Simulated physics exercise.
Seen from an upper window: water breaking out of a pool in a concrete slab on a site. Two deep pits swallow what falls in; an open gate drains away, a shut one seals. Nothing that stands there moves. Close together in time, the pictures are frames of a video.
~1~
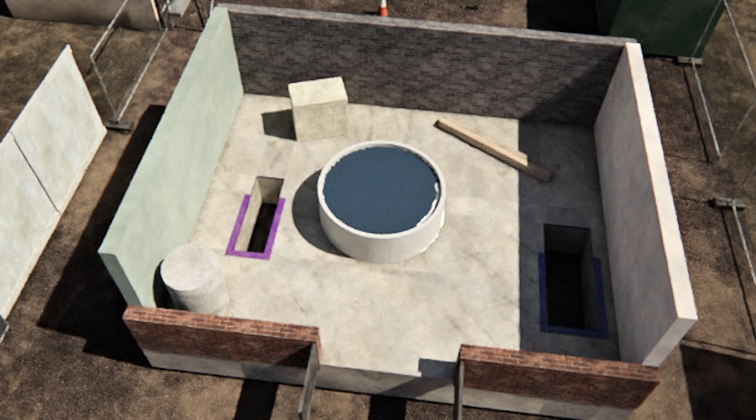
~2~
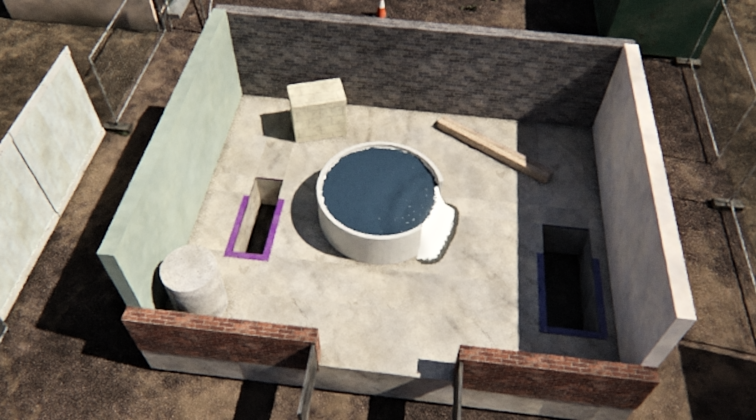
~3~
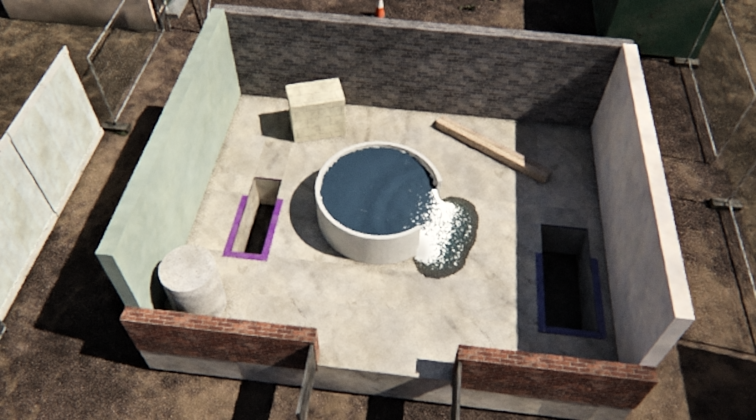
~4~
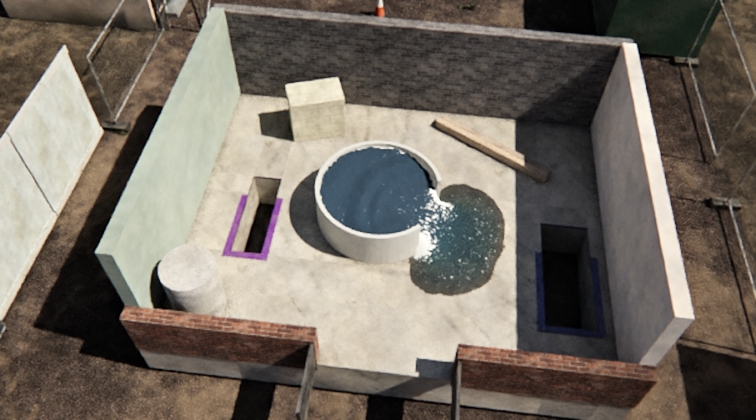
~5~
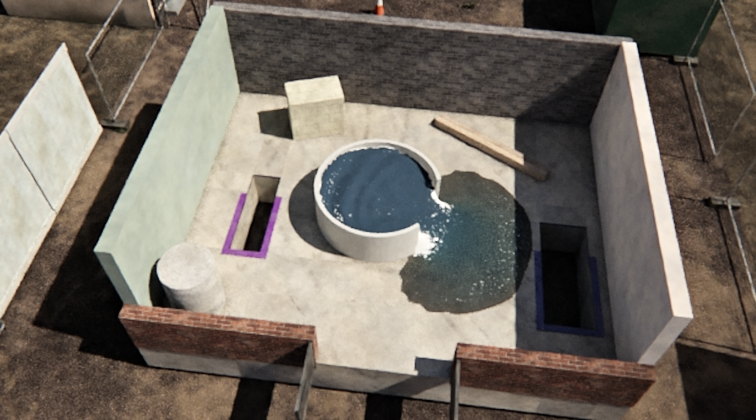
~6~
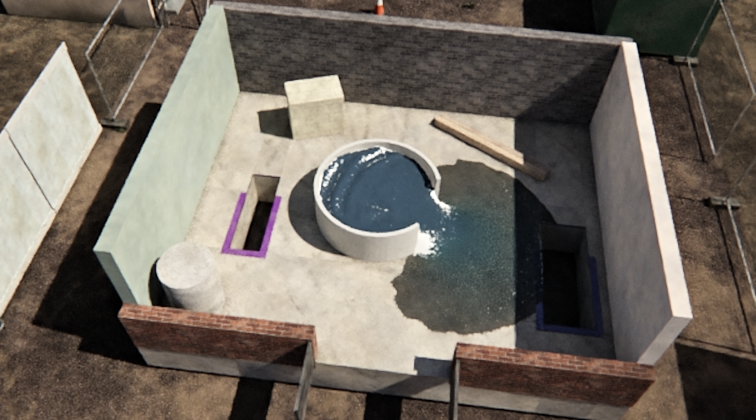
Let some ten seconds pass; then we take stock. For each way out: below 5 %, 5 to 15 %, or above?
I expect the gate to account for a fraction below five per cent; I expect the blue pit to account for upward of fifteen per cent; I expect the purple pit to account for a fraction below five per cent.
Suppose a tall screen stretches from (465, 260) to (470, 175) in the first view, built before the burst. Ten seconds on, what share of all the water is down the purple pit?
The purple pit takes 6 per cent.
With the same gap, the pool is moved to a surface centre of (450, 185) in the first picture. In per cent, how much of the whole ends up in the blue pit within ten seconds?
The blue pit gets around 75 per cent.
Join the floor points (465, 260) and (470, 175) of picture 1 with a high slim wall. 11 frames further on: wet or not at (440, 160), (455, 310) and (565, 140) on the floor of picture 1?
Listed order - wet, wet, dry.
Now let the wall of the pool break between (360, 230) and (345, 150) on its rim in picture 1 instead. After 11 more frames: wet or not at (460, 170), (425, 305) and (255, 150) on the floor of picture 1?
Note, points one to three: Unreached / unreached / reached and soaked.
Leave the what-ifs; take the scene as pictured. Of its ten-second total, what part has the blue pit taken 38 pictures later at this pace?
Close to 80 %.
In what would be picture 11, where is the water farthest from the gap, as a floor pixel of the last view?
Approximate pixel: (607, 382).
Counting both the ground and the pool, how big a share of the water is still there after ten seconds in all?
Roughly 30 parts in a hundred.
A moment on, water covers 25 % of the floor; the gate 0 %, the blue pit 9 %, the purple pit 0 %.
Next, water covers 30 % of the floor; the gate 0 %, the blue pit 21 %, the purple pit 0 %.
Then, water covers 35 % of the floor; the gate 1 %, the blue pit 35 %, the purple pit 0 %.
Later, water covers 40 % of the floor; the gate 1 %, the blue pit 54 %, the purple pit 0 %.
In the end, water covers 45 % of the floor; the gate 2 %, the blue pit 67 %, the purple pit 0 %.
